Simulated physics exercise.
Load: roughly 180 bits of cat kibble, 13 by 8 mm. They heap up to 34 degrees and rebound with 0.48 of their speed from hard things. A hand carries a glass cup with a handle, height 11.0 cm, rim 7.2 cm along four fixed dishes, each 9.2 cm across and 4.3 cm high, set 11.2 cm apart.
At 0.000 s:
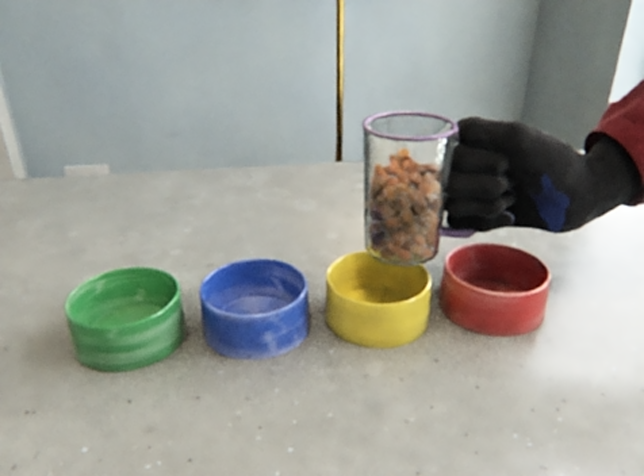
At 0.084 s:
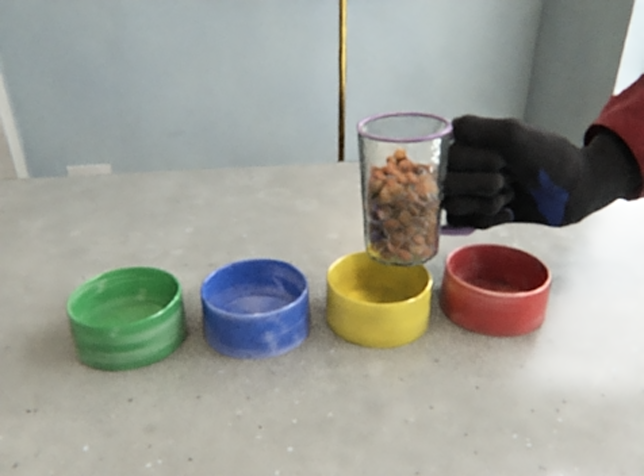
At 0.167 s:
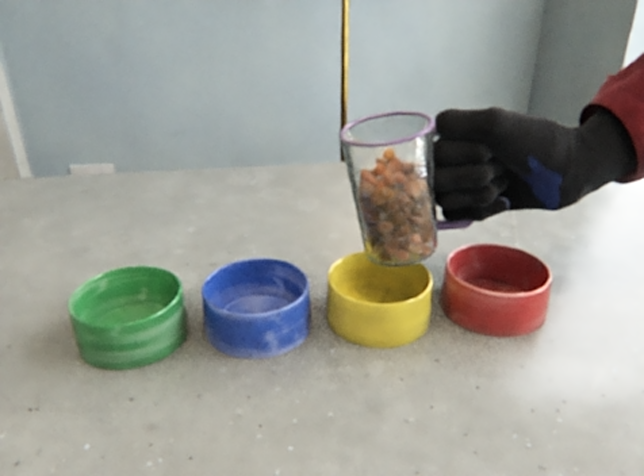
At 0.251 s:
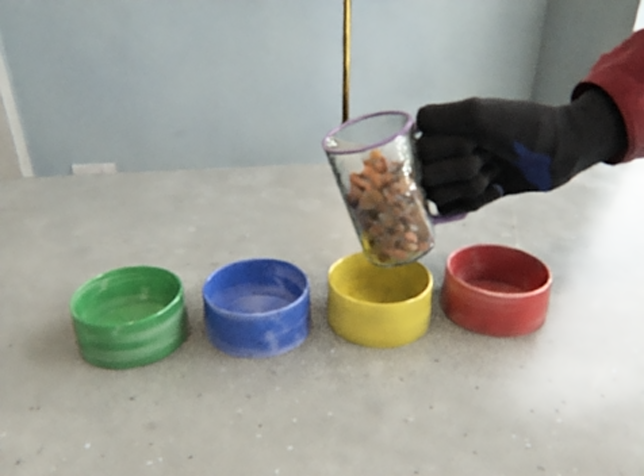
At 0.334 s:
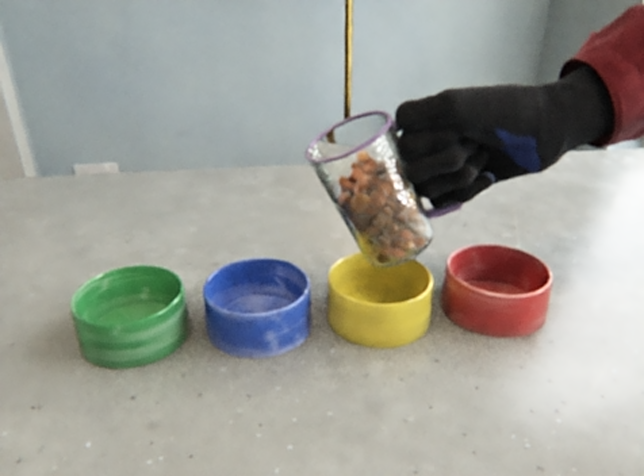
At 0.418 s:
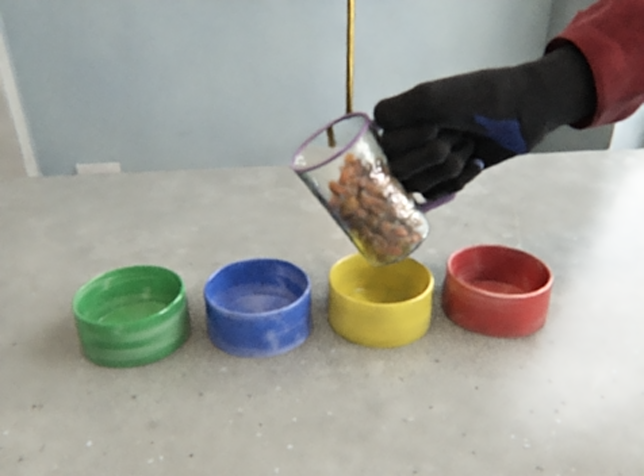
To begin with, a black-gloved hand holds a clear glass cup of brown kibble upright above a row of green, blue, yellow and red dishes. The hand then tilts the cup steadily to the left while shifting slightly leftward, and the kibble remains inside the slanted cup above the yellow dish.
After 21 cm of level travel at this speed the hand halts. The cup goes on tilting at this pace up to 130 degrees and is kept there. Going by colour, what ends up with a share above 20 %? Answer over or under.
Red: Under, blue: Under, green: Over, yellow: Under, counter: Over.
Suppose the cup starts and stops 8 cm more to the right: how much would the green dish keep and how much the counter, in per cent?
Green 0; counter 0.
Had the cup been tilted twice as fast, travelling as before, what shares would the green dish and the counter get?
Green 0; counter 10.
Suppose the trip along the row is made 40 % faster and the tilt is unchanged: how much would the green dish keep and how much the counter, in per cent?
Then: Green 90; counter 10.
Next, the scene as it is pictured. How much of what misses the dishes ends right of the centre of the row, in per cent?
About 0 per cent.
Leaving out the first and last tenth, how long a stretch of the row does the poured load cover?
Some 8 cm.
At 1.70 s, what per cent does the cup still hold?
About 5 per cent.
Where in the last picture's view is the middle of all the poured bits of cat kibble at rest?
At about (152, 319).
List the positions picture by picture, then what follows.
The first picture shows cup at (405, 189), tilt 0 degrees, lip at (365, 127), moved 0.0 cm; middle of the pieces at (407, 211); red dish at (496, 267); yellow dish at (378, 276); blue dish at (254, 285); green dish at (123, 295).
The second picture shows cup at (402, 190), tilt 3 degrees, lip at (359, 130), moved 0.3 cm; middle of the pieces at (405, 211).
The third picture shows cup at (394, 190), tilt 10 degrees, lip at (342, 137), moved 1.1 cm; middle of the pieces at (400, 211).
The fourth picture shows cup at (384, 191), tilt 17 degrees, lip at (324, 146), moved 2.0 cm; middle of the pieces at (394, 210).
The fifth picture shows cup at (374, 192), tilt 25 degrees, lip at (308, 156), moved 2.8 cm; middle of the pieces at (387, 210).
The sixth picture shows cup at (365, 193), tilt 33 degrees, lip at (293, 166), moved 3.7 cm; middle of the pieces at (381, 208); red dish at (499, 269); yellow dish at (381, 277); blue dish at (257, 285); green dish at (129, 293). The cup turns about 90 degrees a second and travels 10 cm a second.
After 1.19 s, tilt 103 degrees; cup holds 100 %.
After 1.70 s, tilt 130 degrees; cup holds 5 %, green 60 %.
After 2.27 s, tilt 130 degrees; cup holds 0 %, green 65 %.
At rest (2.6 s), red 0 %, blue 0 %, green 65 %, yellow 0 %, counter 35 %.
